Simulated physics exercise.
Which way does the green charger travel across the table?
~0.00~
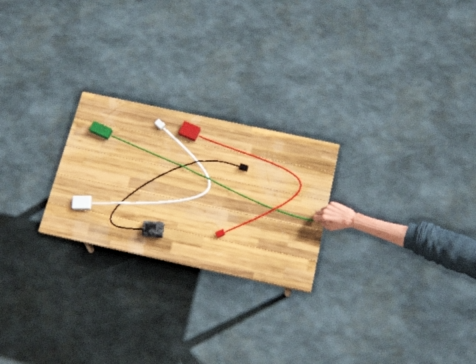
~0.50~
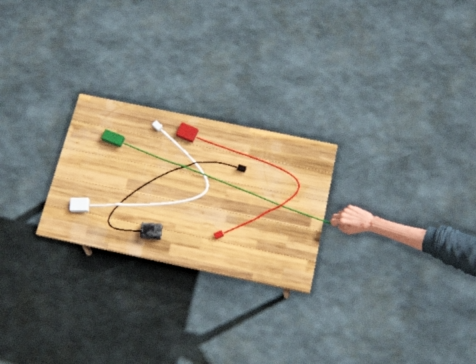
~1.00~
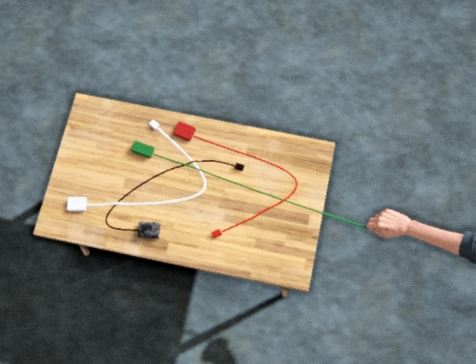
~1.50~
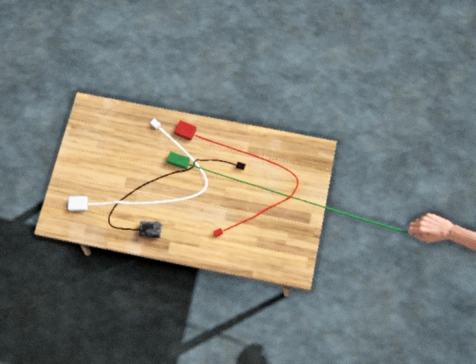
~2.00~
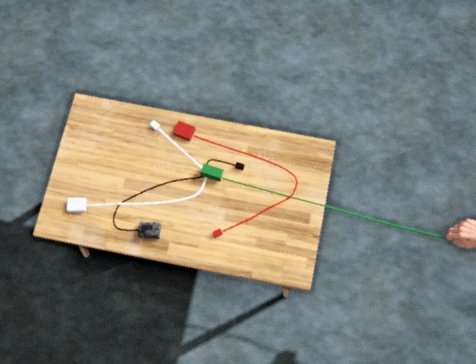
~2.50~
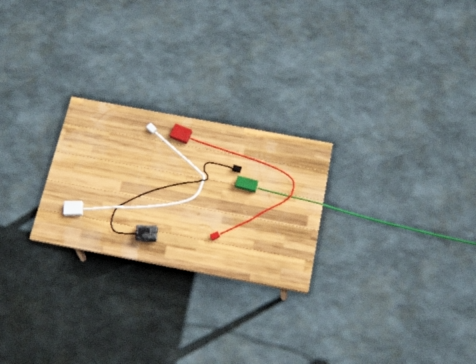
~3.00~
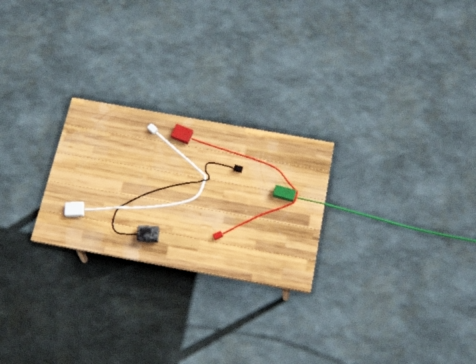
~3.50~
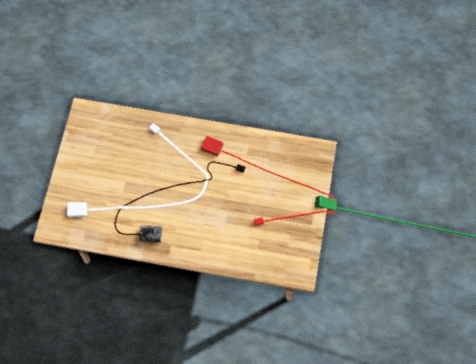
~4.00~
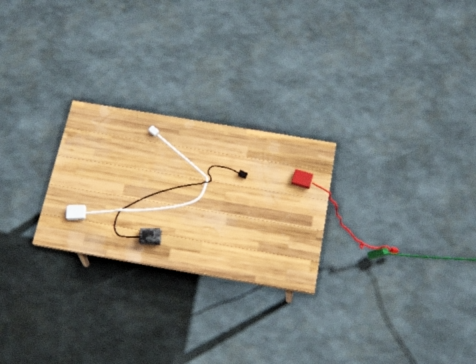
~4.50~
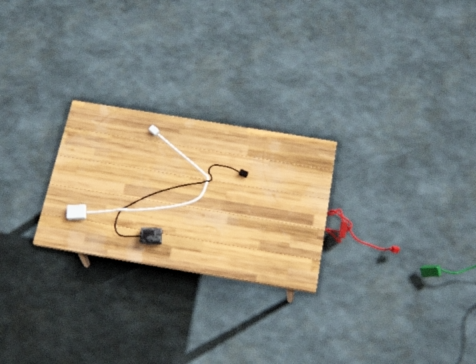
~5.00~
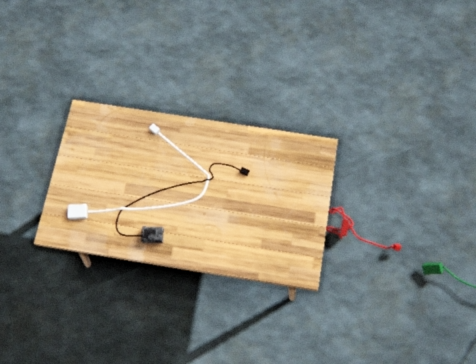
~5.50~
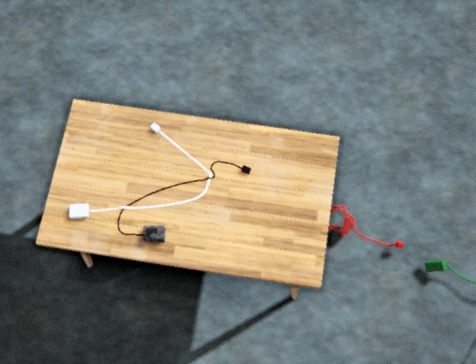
It slides to the right, across the tabletop and over the right edge.
